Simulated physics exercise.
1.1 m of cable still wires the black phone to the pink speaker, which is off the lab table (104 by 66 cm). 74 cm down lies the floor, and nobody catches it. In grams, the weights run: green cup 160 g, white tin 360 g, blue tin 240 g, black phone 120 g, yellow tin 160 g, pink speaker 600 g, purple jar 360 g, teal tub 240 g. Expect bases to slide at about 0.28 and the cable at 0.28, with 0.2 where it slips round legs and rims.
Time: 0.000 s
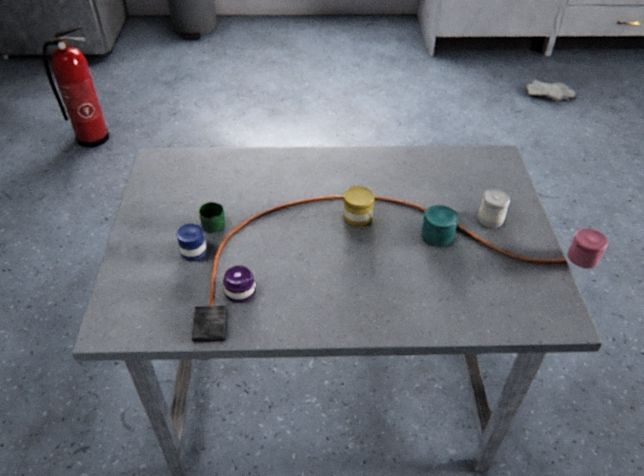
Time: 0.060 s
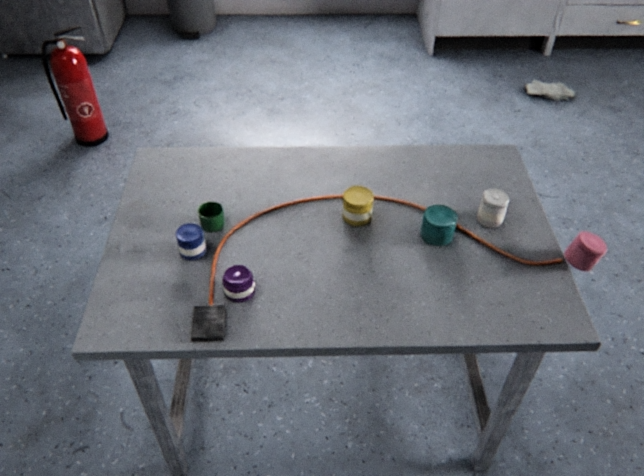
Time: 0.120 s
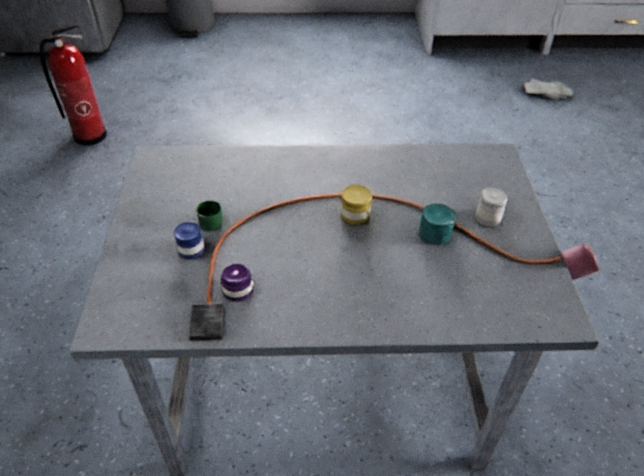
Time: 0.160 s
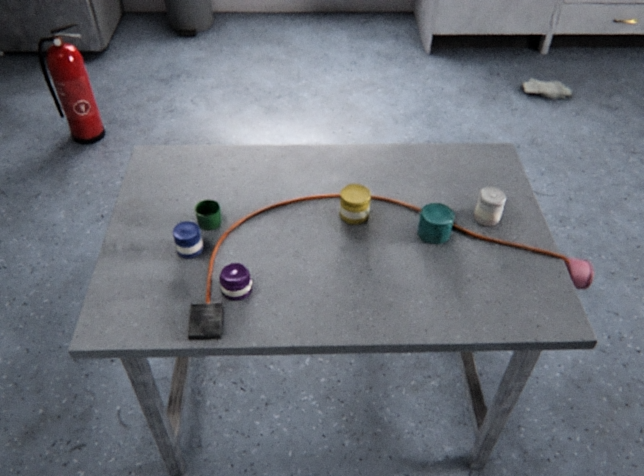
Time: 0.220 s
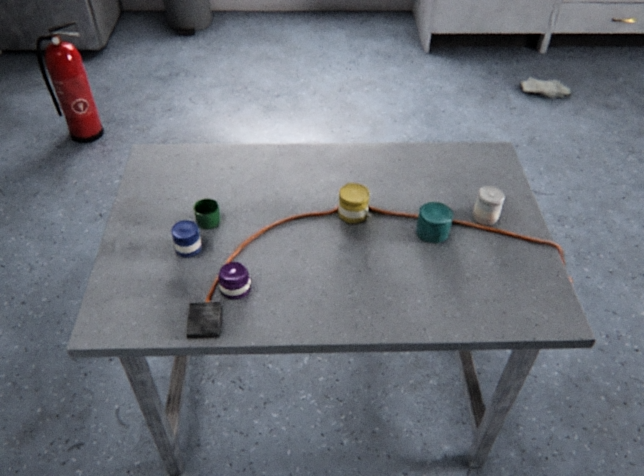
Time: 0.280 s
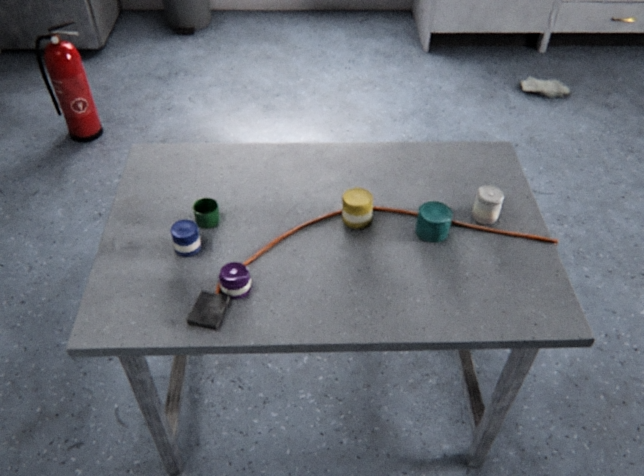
A small pink cylinder at the right edge of a gray table tilts, slips over the side and drops out of sight behind the tabletop. The orange cable then flattens from its arch into a straighter line among the colored containers, and the flat black object at its left end twists slightly.
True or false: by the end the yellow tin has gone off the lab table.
True.
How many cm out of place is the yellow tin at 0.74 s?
Looks like the yellow tin is off the top by now.
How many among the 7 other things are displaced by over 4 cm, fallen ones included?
After counting, the figure is 5.
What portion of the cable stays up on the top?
Roughly 0 per cent of the cable.
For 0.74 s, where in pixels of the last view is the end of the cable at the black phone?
Approximate position: (494, 162).
After 0.5 s, the cable's tail end at (329, 219); yellow tin 32 cm off its start, black phone 39 cm off its start, pink speaker over the edge.
After 0.7 s, the cable's tail end at (494, 162); yellow tin over the edge, black phone 84 cm off its start, pink speaker over the edge.
After 1.0 s, the cable has left the top; yellow tin over the edge, black phone over the edge, pink speaker over the edge.
After 1.2 s, the cable has left the top; yellow tin over the edge, black phone over the edge, white tin 17 cm off its start.
After 2.4 s, the cable has left the top; yellow tin over the edge, black phone over the edge, white tin over the edge, pink speaker over the edge.
